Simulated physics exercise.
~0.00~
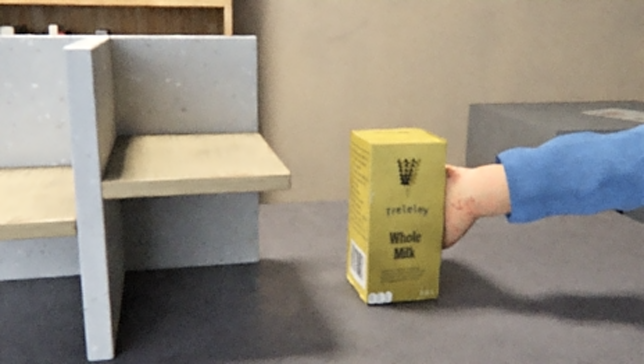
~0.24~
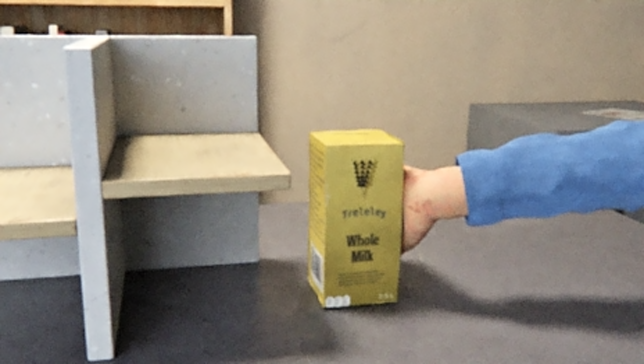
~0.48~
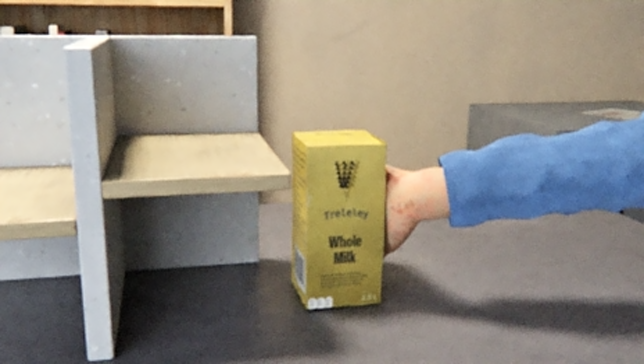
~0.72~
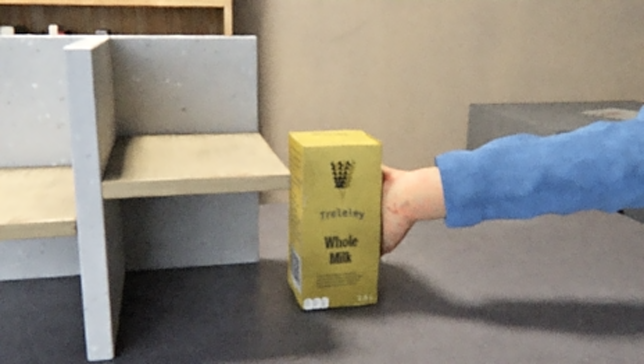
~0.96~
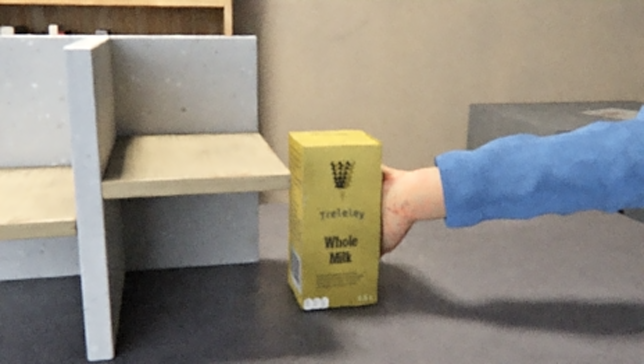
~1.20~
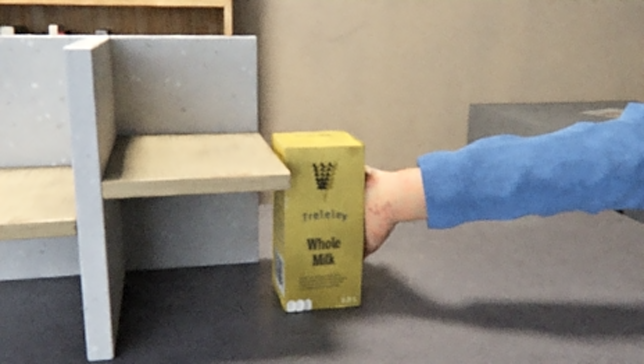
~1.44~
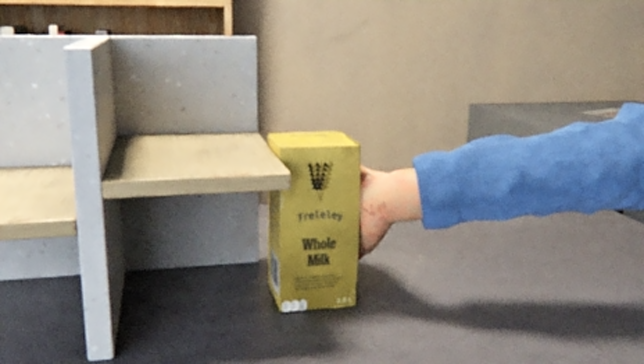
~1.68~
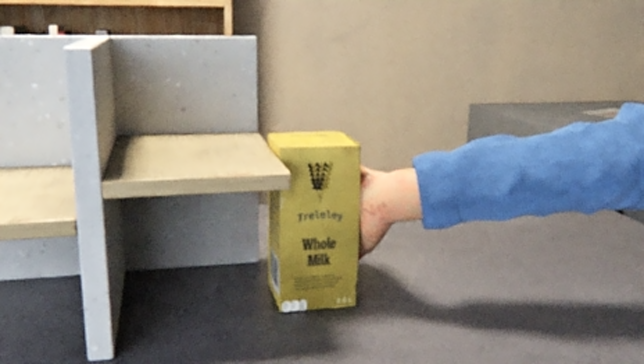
A yellow carton of whole milk stands upright on a dark tabletop, gripped from behind by a hand in a blue sleeve reaching in from the right. The hand slides it left toward a small grey rack with pale wooden shelves. The carton slows and pauses just short of the right-hand shelf, then moves a little farther left until it meets the shelf's outer end. Its top stands higher than the shelf, so it does not pass underneath. It ends upright and stopped at the edge, the hand still holding it and the rack unmoved.
